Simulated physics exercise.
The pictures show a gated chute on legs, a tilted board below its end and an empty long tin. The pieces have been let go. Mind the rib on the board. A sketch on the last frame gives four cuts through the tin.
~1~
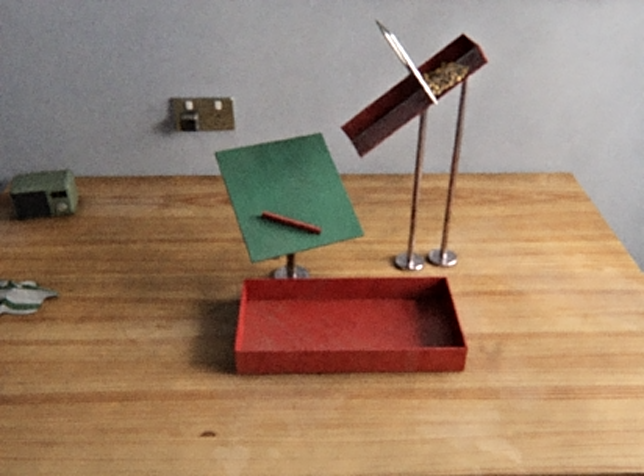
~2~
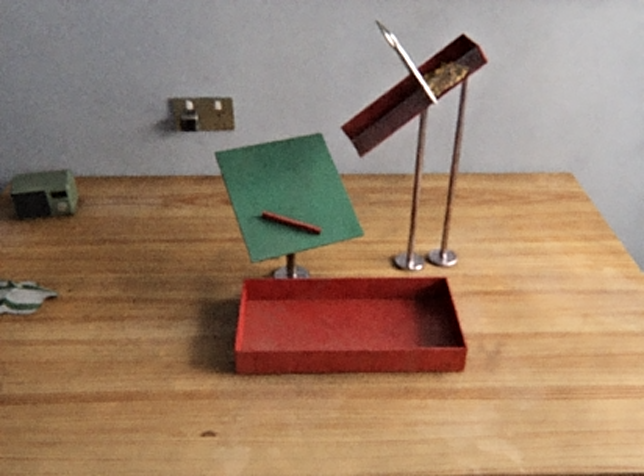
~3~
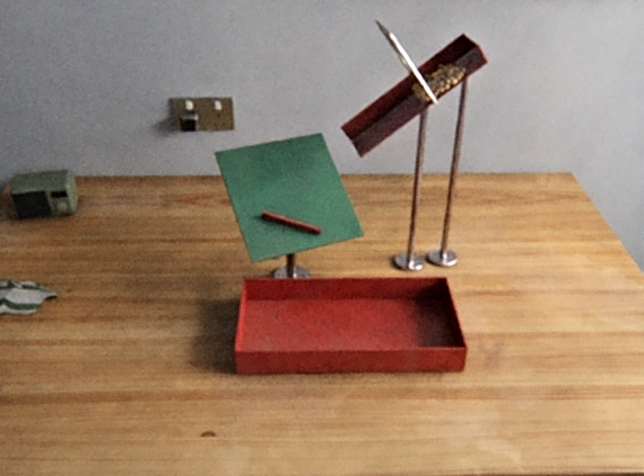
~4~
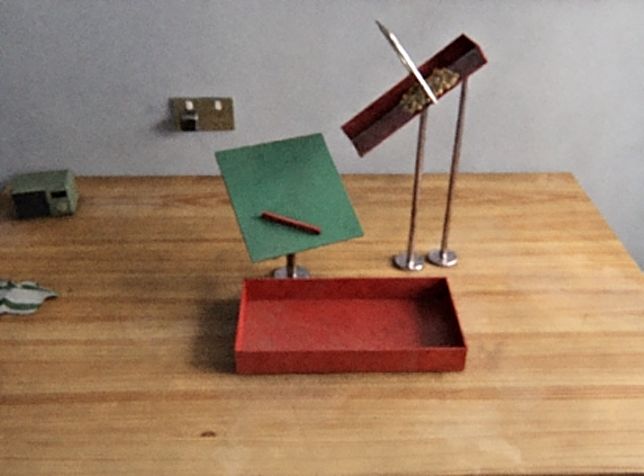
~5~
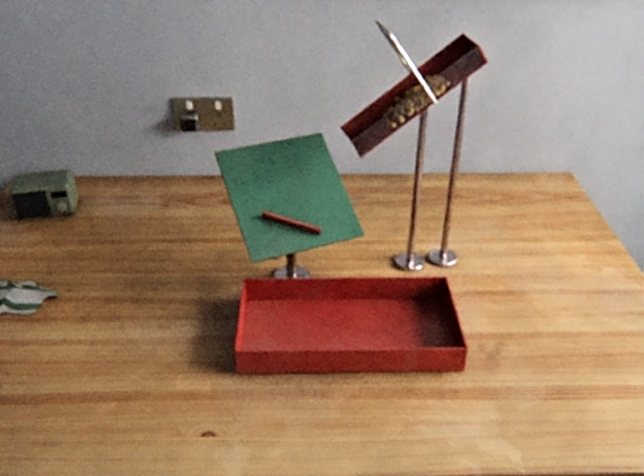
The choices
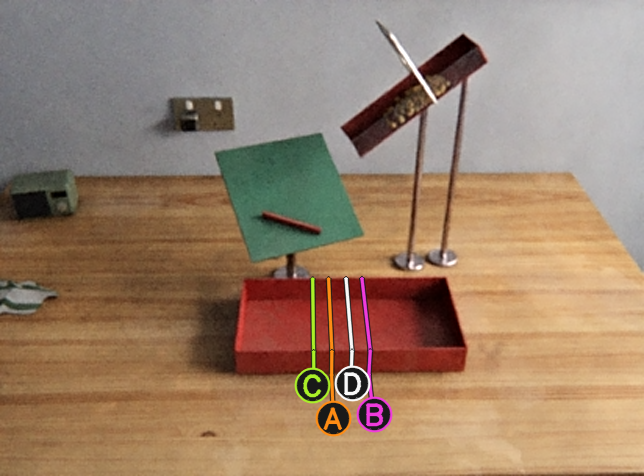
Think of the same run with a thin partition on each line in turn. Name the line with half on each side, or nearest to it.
D works best here.
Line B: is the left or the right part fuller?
Left.
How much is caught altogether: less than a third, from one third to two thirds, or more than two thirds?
It is from one third to two thirds.
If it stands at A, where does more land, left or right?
The right side.
On the marked copy, line A crosses the front rim at (331, 350); line B crosses the front rim at (370, 349); line C crosses the front rim at (313, 350); line D crosses the front rim at (351, 350).
For line A, of what is caught, about a tenth on the left of the divider, almost all on the right.
For line B, of what is caught, the larger part on the left of the divider, roughly a quarter on the right.
For line C, of what is caught, about a tenth on the left of the divider, almost all on the right.
For line D, of what is caught, roughly a third on the left of the divider, roughly two thirds on the right.
